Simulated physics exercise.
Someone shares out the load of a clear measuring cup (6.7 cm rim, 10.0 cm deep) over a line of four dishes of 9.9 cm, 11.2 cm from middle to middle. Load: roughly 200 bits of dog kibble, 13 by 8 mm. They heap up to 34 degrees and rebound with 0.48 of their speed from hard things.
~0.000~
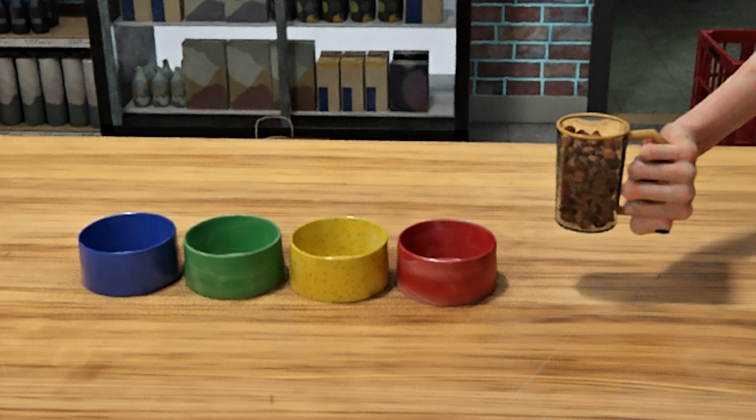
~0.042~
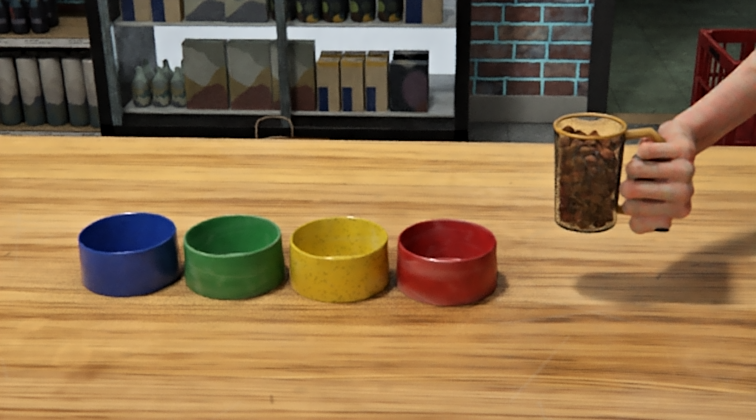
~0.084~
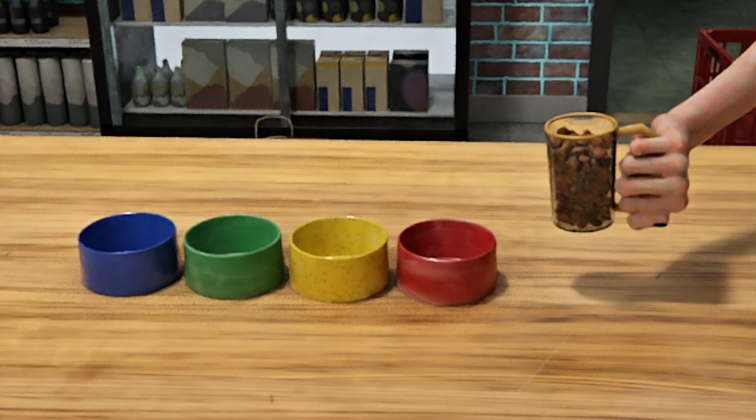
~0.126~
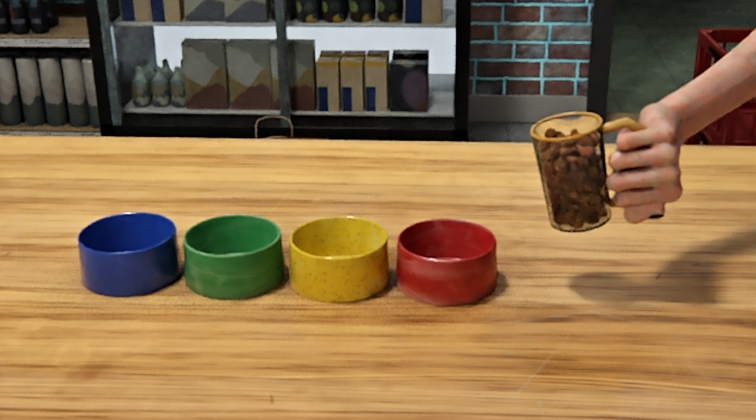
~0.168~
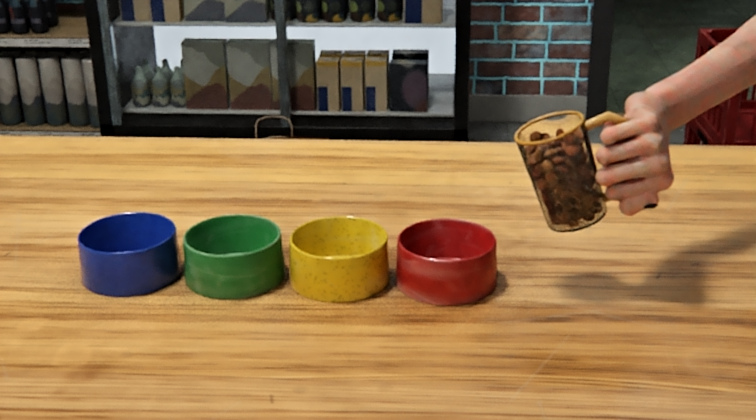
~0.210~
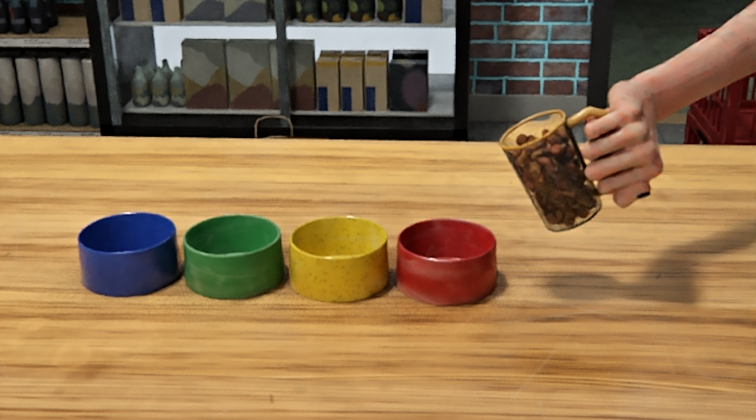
To begin with, a hand at the right holds a clear measuring cup full of brown pieces upright above a wooden table, beside a row of blue, green, yellow and red dishes. The hand then moves the cup a little to the left, tilting it toward the red dish, while the four dishes stay still.
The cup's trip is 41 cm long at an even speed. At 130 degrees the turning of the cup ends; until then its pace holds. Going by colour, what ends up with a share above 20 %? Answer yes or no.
Red: No, blue: No, green: No, yellow: Yes, counter: No.
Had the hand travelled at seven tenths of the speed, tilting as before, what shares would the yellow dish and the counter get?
Then: Yellow 30, counter 20.
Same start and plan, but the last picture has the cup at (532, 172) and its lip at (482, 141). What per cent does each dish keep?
Red 0; blue 20; green 60; yellow 0.
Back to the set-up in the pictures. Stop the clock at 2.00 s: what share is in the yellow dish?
About 90 per cent by then.
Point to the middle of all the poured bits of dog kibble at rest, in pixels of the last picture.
At about (329, 259).
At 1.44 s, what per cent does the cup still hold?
Roughly 0 per cent.
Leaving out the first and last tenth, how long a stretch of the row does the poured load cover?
Some 6 cm.
After 0.95 s, tilt 130 degrees; cup holds 25 %, yellow 70 %.
After 1.44 s, tilt 130 degrees; cup holds 0 %, yellow 90 %.
Then, at 2.00 s, tilt 130 degrees; cup holds 0 %, yellow 90 %.
By 2.3 s all is still; red 0 %, blue 0 %, green 0 %, yellow 90 %, counter 10 %.
